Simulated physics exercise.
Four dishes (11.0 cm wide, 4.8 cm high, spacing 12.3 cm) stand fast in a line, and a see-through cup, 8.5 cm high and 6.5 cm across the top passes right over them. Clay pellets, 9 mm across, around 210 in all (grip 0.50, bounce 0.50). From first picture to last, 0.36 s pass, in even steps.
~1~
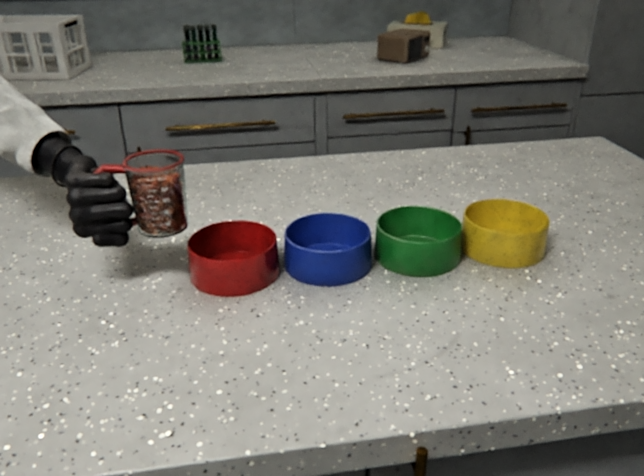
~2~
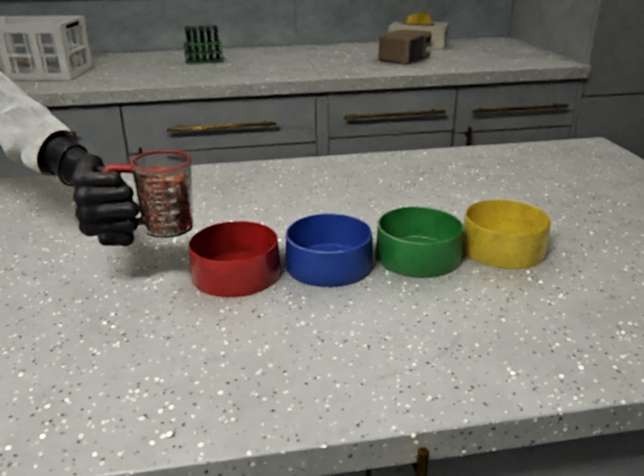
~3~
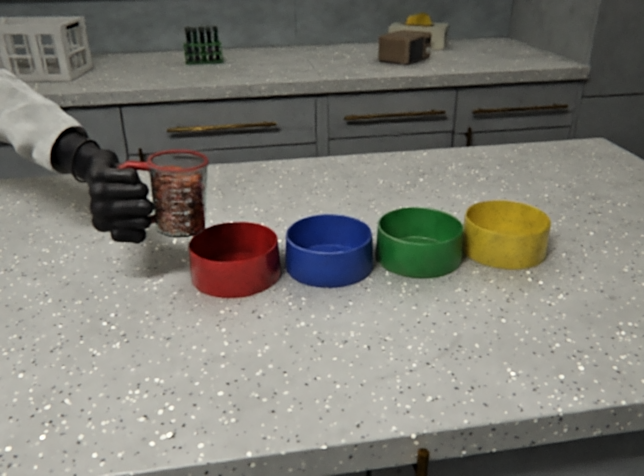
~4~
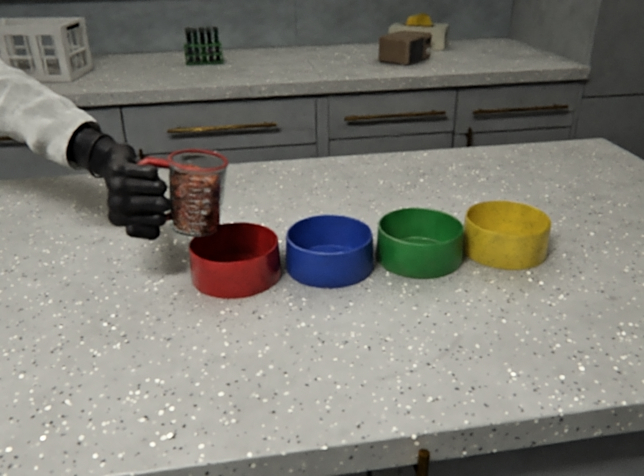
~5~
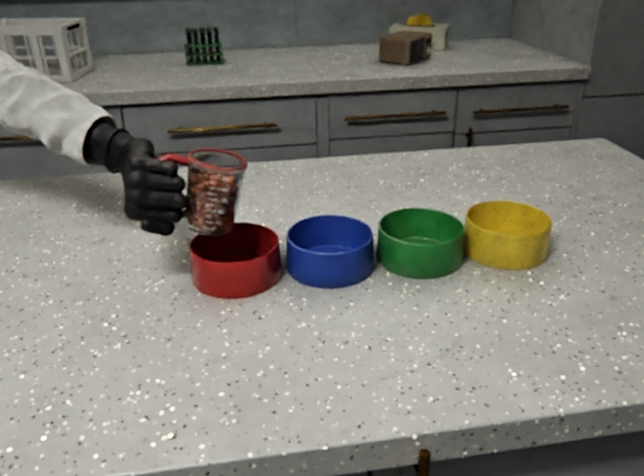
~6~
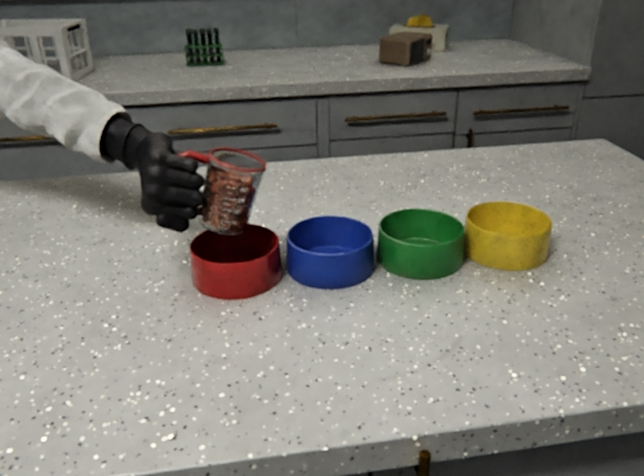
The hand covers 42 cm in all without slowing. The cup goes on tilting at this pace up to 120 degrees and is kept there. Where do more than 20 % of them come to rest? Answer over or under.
Red dish: Under; blue dish: Under; green dish: Under; yellow dish: Over; on the counter: Under.
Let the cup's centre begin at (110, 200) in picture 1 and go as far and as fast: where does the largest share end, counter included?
Most goes to: Yellow.
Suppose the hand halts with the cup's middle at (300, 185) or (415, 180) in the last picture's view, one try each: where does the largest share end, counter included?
Most goes to: Blue; green.
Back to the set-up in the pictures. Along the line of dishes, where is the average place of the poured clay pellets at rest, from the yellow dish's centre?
Some 1 cm to the right.
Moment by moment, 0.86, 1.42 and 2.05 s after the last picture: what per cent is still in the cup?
In turn: 100, 90, 5.
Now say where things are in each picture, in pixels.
The first frame shows cup at (159, 194), tilt 0 degrees, lip at (182, 159), moved 0.0 cm; middle of the pieces at (158, 201); red dish at (232, 240); blue dish at (328, 232); green dish at (419, 224); yellow dish at (506, 216).
The second frame shows cup at (165, 195), tilt 1 degrees, lip at (190, 159), moved 0.6 cm; middle of the pieces at (164, 202).
The third frame shows cup at (180, 194), tilt 5 degrees, lip at (207, 161), moved 2.3 cm; middle of the pieces at (178, 201).
The fourth frame shows cup at (197, 194), tilt 9 degrees, lip at (227, 162), moved 4.3 cm; middle of the pieces at (195, 200).
The fifth frame shows cup at (213, 193), tilt 13 degrees, lip at (246, 163), moved 6.2 cm; middle of the pieces at (211, 199).
The sixth frame shows cup at (230, 192), tilt 17 degrees, lip at (265, 165), moved 8.2 cm; middle of the pieces at (227, 199); red dish at (235, 243); blue dish at (330, 234); green dish at (421, 226); yellow dish at (509, 219).
Then, 0.86 s after the last picture, tilt 65 degrees; cup holds 100 %.
Then, 1.42 s after the last picture, tilt 97 degrees; cup holds 90 %, yellow 10 %.
Then, 2.05 s after the last picture, tilt 120 degrees; cup holds 5 %, yellow 95 %.
In the end, red 0 %, blue 0 %, green 0 %, yellow 100 %, counter 0 %.
